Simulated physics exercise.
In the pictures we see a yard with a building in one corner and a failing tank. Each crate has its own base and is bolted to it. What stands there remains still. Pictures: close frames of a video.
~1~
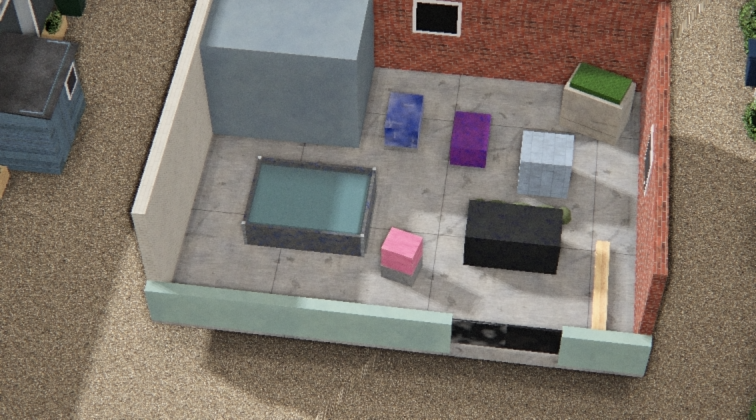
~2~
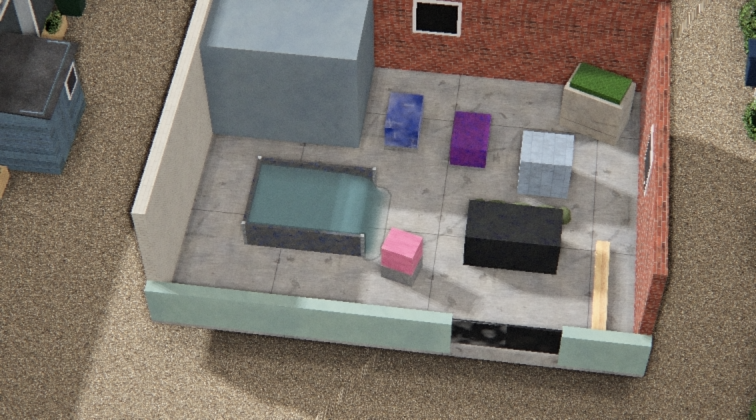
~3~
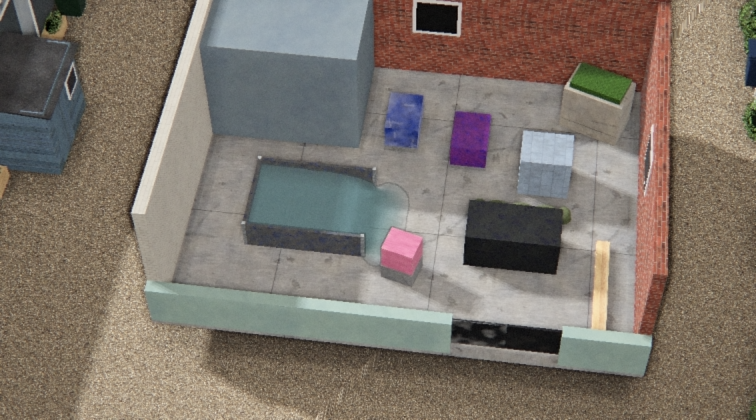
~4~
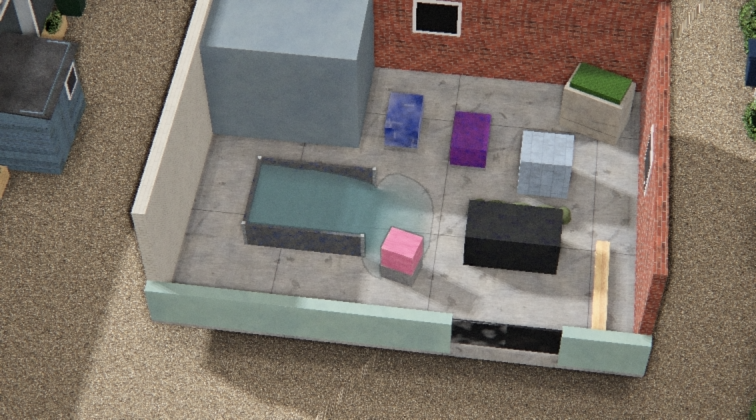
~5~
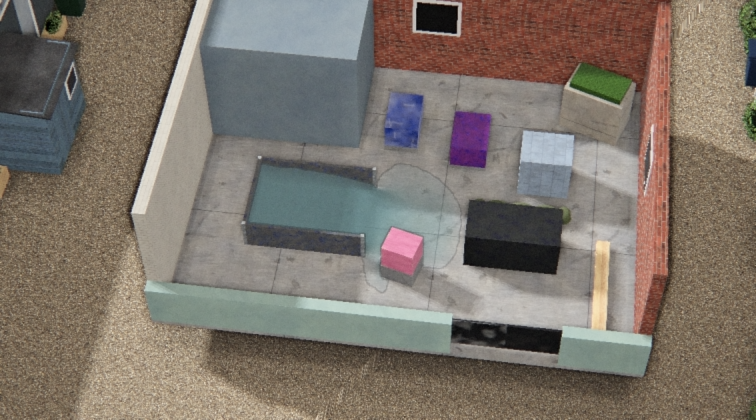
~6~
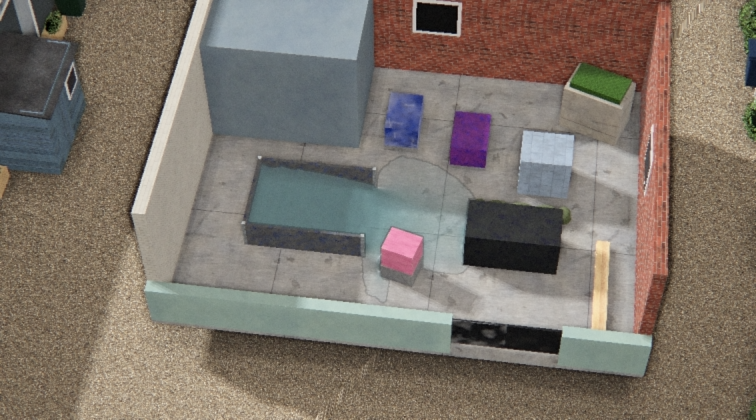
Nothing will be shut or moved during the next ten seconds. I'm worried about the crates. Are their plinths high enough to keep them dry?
In the end blue crate: Kept safe, pink crate: Kept safe, purple crate: Reached by water.
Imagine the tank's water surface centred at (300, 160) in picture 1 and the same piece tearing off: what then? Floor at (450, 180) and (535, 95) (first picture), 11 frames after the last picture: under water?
Note: Point one reached by the flow; point two missed by the flow.
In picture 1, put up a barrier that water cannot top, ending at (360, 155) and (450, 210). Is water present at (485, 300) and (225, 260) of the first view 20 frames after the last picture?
As listed: Wet, clear.
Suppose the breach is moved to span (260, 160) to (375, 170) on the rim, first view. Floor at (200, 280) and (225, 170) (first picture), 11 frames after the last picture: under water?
Waterless, submerged.
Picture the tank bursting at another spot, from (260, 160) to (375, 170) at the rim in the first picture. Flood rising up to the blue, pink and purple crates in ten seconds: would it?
As it turns out, the blue crate is swamped, the pink crate stays unwetted, and the purple crate is swamped.
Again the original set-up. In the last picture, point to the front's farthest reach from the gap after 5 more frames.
My pick would be pixel (583, 233).
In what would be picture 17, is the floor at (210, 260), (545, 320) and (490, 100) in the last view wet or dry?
Going through them in order, I'd say clear, drenched and clear.
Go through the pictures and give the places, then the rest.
The first frame shows the open tank at (310, 199) is whole and still.
In the second frame, water pours out at (367, 216) and has run to (366, 258).
In the third frame, the front is at (381, 262), out from the gap at (367, 217).
In the fourth frame, the front is at (425, 196), out from the gap at (367, 217).
In the fifth frame, the front is at (451, 254), out from the gap at (367, 218).
In the sixth frame, water pours out at (367, 218) and has run to a hidden place.
A moment on, water covers 20 % of the floor; the blue crate water round its plinth, the pink crate water round its plinth, the purple crate water round its plinth.
Next, water covers 35 % of the floor; the blue crate water round its plinth, the pink crate water round its plinth, the purple crate water round its plinth.
Then, water covers 55 % of the floor; the blue crate water round its plinth, the pink crate water round its plinth, the purple crate water round its plinth.
Later, water covers 85 % of the floor; the blue crate water round its plinth, the pink crate water round its plinth, the purple crate water round its plinth.
In the end, water covers 95 % of the floor; the blue crate stayed above the water, the pink crate stayed above the water, the purple crate was topped.
